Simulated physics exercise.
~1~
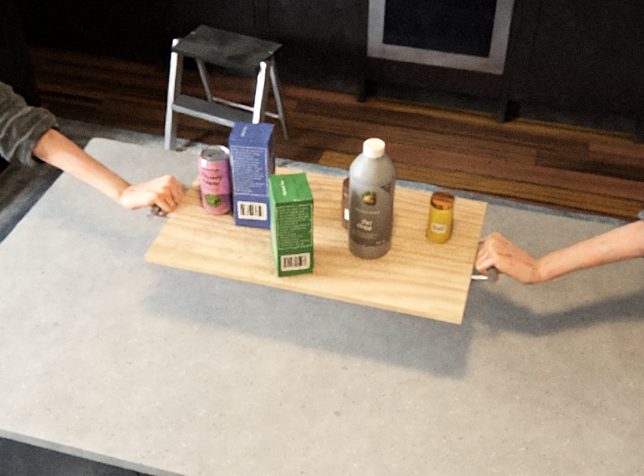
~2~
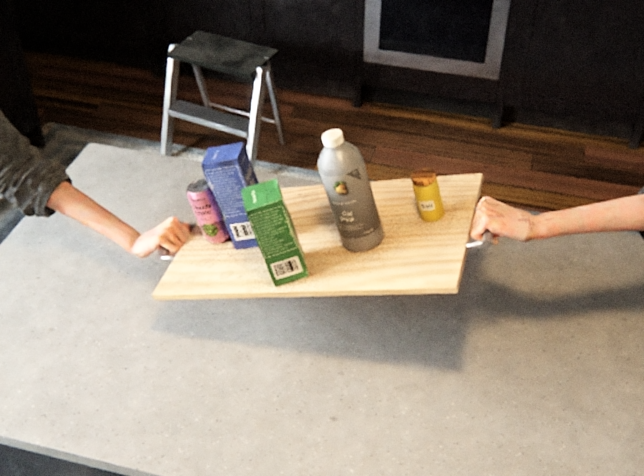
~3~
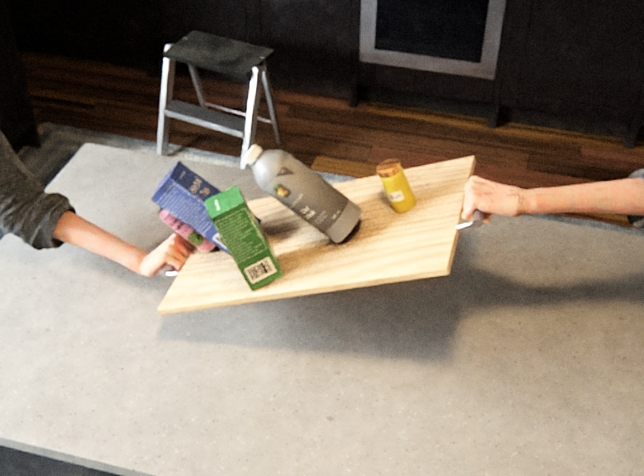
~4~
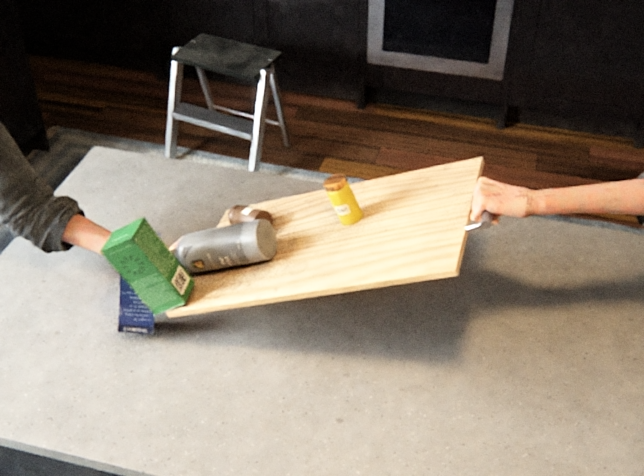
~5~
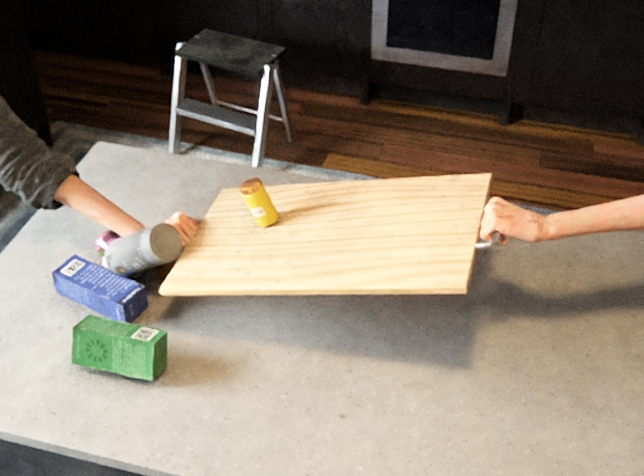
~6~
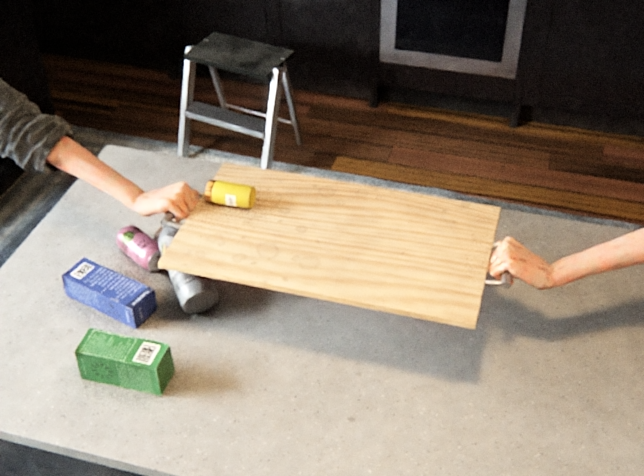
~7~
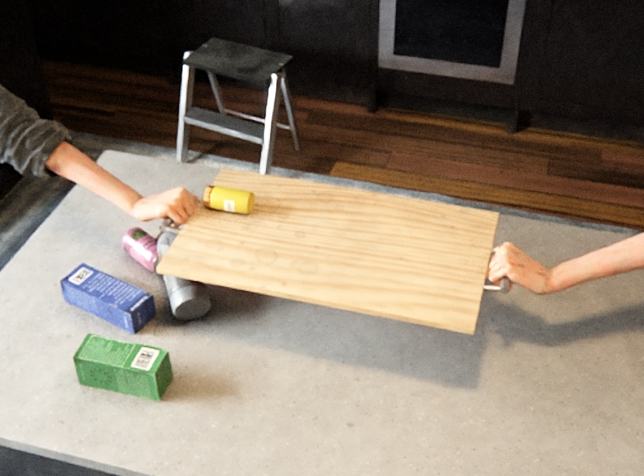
Above a pale grey countertop, two hands tilt a wooden board down to the left, and the cartons, pink can, grey bottle and a small brown container slide off the left edge; the board comes back toward level with only the yellow shaker left, lying on its side.
